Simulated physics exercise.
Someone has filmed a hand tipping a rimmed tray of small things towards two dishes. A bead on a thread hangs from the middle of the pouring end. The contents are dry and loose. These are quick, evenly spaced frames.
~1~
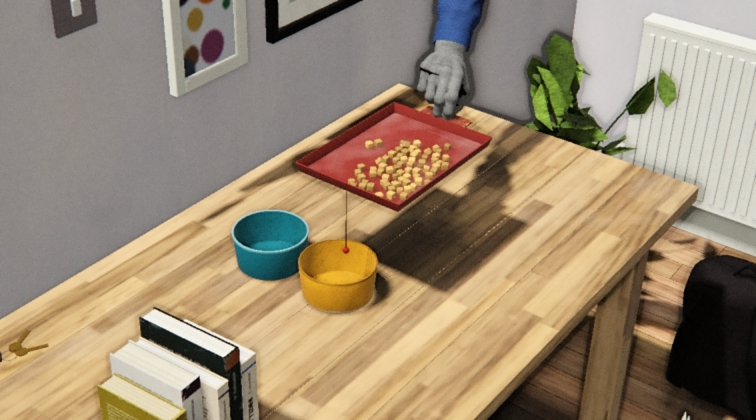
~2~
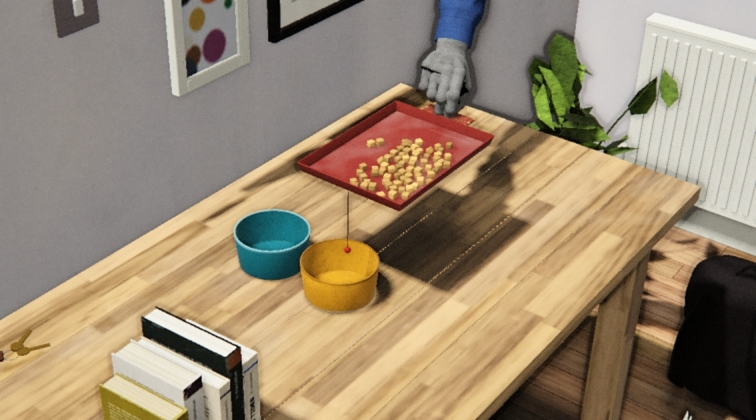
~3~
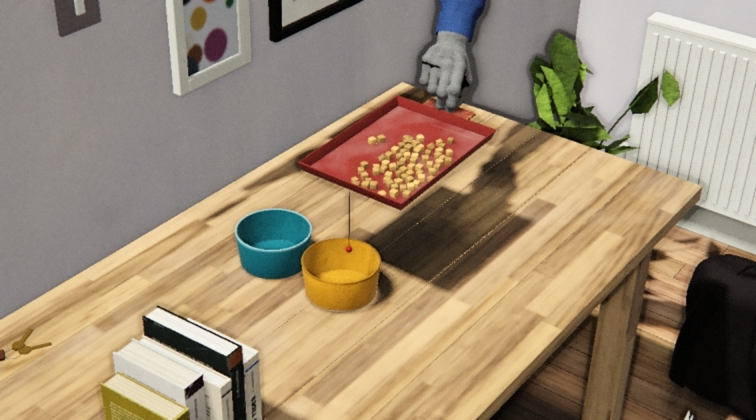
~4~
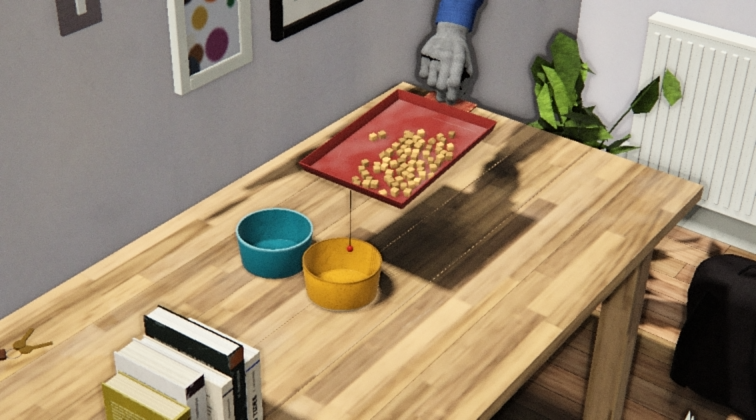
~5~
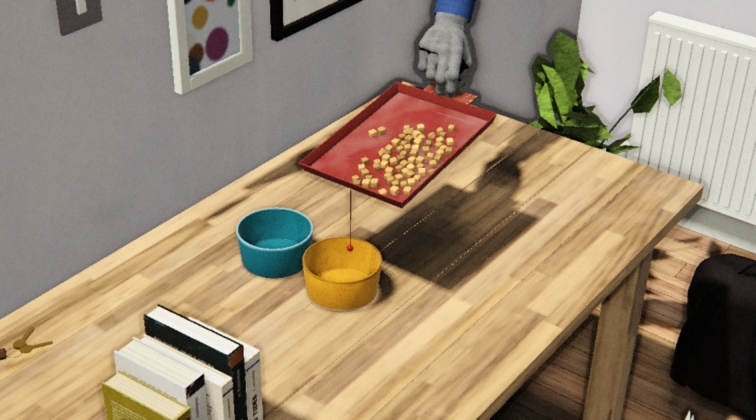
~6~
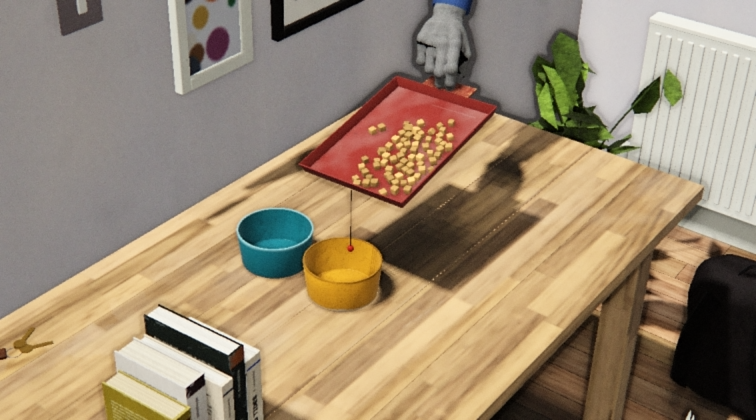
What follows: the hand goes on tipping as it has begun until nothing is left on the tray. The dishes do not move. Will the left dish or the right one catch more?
The right-hand one ends fuller.
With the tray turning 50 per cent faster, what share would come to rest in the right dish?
About 60 per cent.
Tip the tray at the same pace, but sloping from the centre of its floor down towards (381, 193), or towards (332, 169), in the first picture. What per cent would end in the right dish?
In turn 10 and 30 in a hundred.
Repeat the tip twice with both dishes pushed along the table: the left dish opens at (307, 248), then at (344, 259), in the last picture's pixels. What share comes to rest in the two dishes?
About 80 and 40 per cent.
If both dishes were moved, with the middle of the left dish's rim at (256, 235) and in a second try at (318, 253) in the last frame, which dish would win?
The first try: The right one. The second: Left.
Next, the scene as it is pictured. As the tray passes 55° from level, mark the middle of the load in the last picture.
At about (360, 173).
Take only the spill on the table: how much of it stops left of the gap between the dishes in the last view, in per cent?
About 60 per cent.
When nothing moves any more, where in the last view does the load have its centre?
Near (325, 292).
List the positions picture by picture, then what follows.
The first frame shows corners of the pouring end near (301, 162) and (398, 202), level; middle of the load near (408, 171), small wooden cubes; left dish near (246, 260); right dish near (313, 293); bead on its thread near (346, 250).
The second frame shows corners of the pouring end near (302, 162) and (400, 202), level; middle of the load near (410, 170).
The third frame shows corners of the pouring end near (303, 161) and (401, 201), tipped barely, lowest at the left corner; middle of the load near (411, 167).
The fourth frame shows corners of the pouring end near (304, 162) and (401, 200), tipped a little, lowest at the left corner; middle of the load near (412, 164).
The fifth frame shows corners of the pouring end near (304, 162) and (401, 199), tipped a little, lowest at the left corner; middle of the load near (412, 161).
The sixth frame shows corners of the pouring end near (304, 163) and (401, 199), tipped a little, lowest at the left corner; middle of the load near (412, 158); left dish near (250, 258); right dish near (318, 291).
Shortly afterwards, tray tipped steeply; the whole lot on the tray.
Next, tray tipped right over; all but a few on the tray; only a few in the air.
Some moments later, tray tipped past a quarter turn; near half in the right dish; near a quarter in the left dish; near a third outside both.
In the end, tray tipped past a quarter turn; near half in the right dish; near a quarter in the left dish; near a third outside both.
